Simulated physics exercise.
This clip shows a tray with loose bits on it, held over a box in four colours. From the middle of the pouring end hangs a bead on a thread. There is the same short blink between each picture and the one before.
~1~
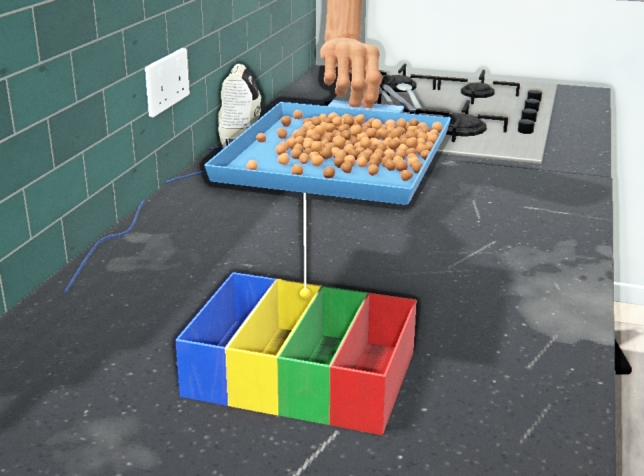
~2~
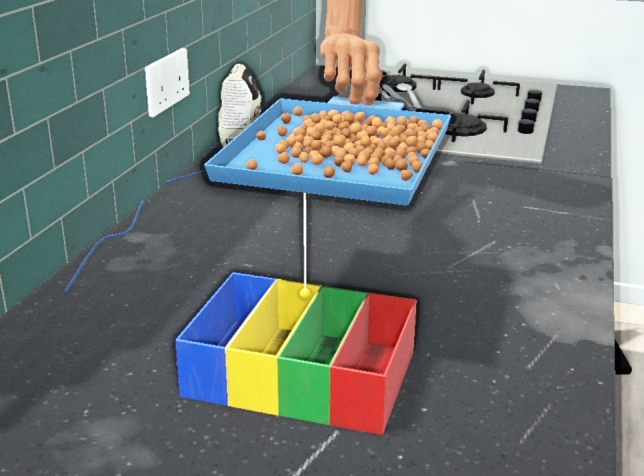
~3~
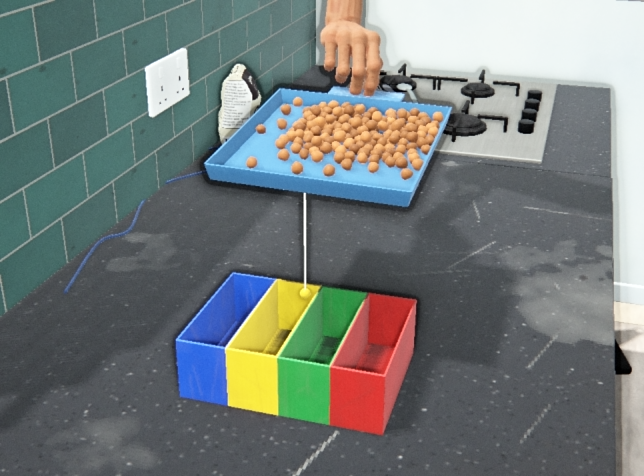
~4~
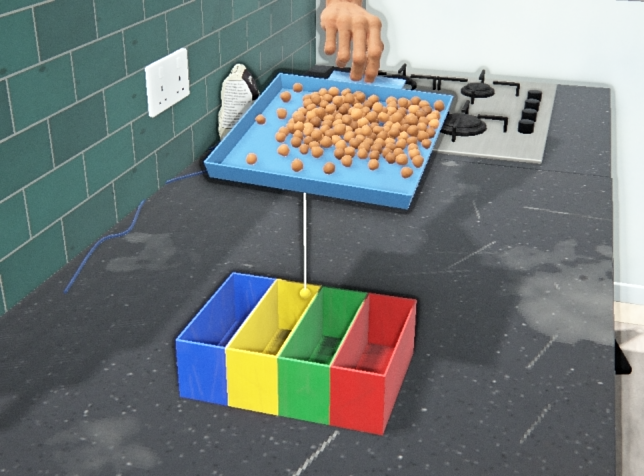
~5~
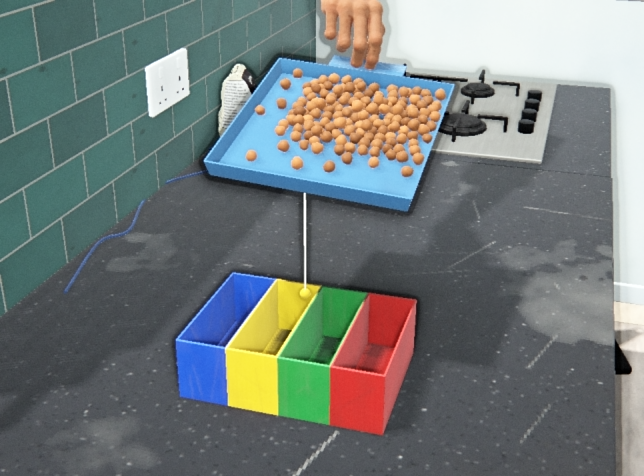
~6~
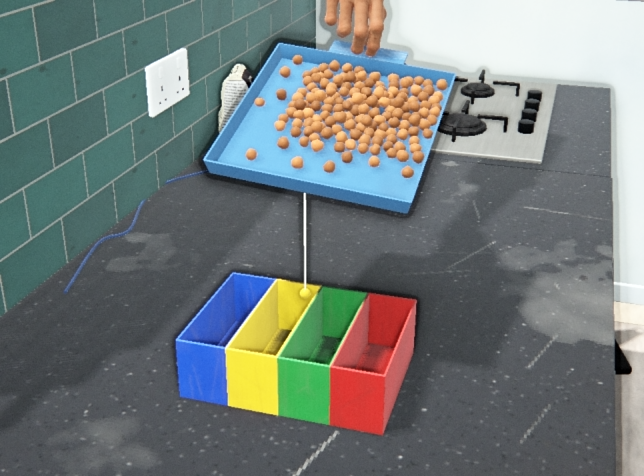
The video shows a hand gradually raising the far side of a blue tray of hazelnuts above a box with blue, yellow, green and red compartments, while the tray's near edge dips slightly toward the right and the bead hangs still.
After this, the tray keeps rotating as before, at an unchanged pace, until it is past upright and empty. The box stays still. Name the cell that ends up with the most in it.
Most ends up in the red cell.
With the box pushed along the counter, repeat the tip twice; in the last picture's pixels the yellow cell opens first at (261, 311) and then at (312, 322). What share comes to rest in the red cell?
Roughly 40% the first time and 30% the second time.
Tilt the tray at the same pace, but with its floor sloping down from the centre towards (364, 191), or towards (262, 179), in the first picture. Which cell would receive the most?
Case 1 - the red cell. Case 2 - the cell in blue.
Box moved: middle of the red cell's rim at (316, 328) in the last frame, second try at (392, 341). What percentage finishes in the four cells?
Close to 30 in a hundred, followed by close to 90 in a hundred.
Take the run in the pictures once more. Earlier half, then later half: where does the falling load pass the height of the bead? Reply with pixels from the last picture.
Around (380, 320), followed by around (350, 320).
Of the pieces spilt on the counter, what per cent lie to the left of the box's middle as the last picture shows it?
Close to 10 %.
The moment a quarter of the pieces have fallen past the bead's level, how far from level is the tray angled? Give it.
I'd say it is tilted about 105°.
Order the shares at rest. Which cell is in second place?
Green.
Shortly afterwards, tray tipped steeply; all but a few on the tray; only a few in the green cell; only a few in the yellow cell; a little falling or outside the box.
Next, tray tipped past a quarter turn; the bulk on the tray; a little in the red cell; only a few in the yellow cell; only a few in the green cell; near a quarter falling or outside the box.
Some moments later, tray tipped past a quarter turn; near half in the red cell; near a quarter in the green cell; a little in the yellow cell; near a quarter falling or outside the box.
In the end, tray tipped past a quarter turn; near half in the red cell; near a quarter in the green cell; a little in the yellow cell; none at all in the blue cell; near a quarter outside the box.
